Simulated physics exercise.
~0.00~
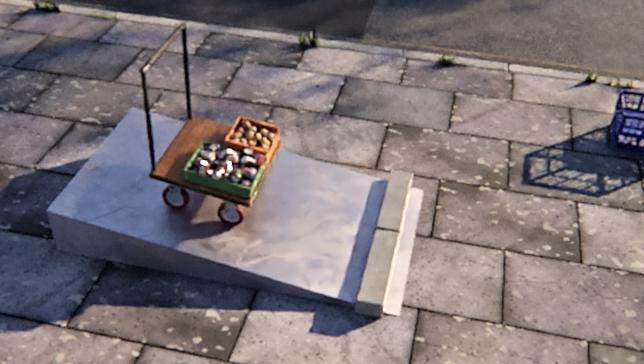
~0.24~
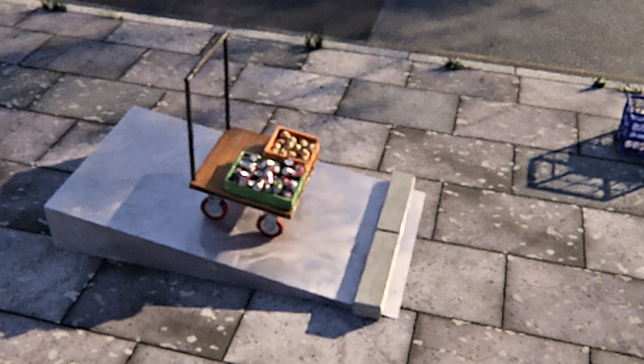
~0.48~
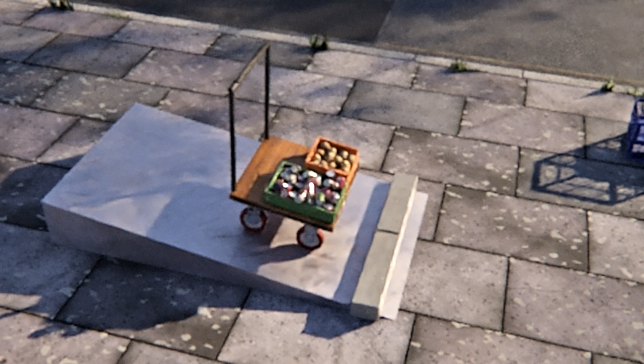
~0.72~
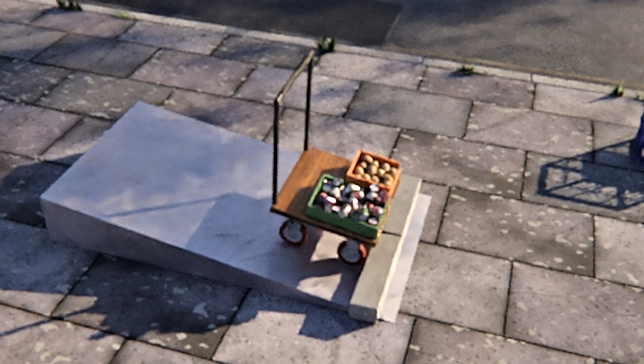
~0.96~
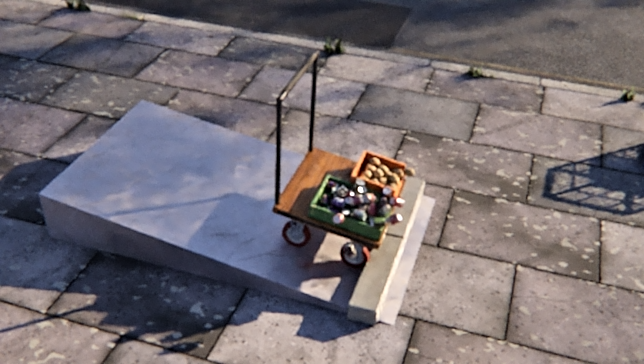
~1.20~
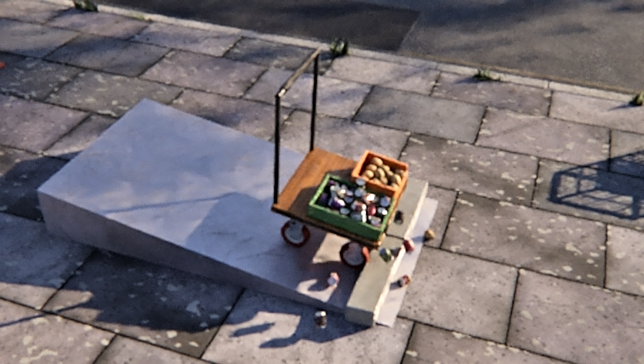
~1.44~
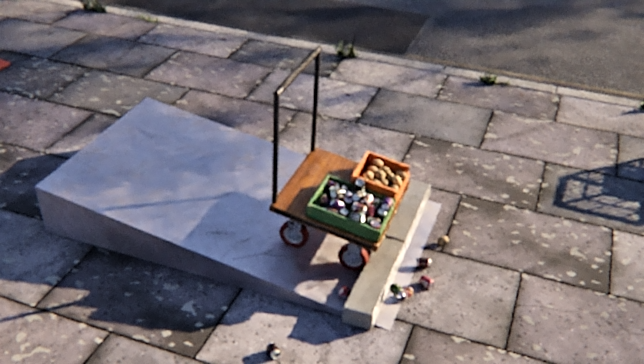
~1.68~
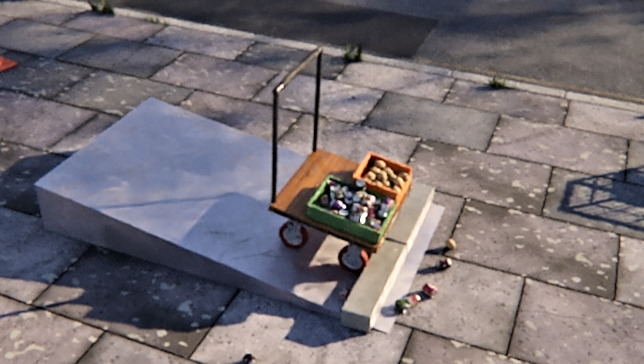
Trolley carrying orange and green tubs rolling down a ramp, halting at the wheel stop and spilling several small items onto paving.
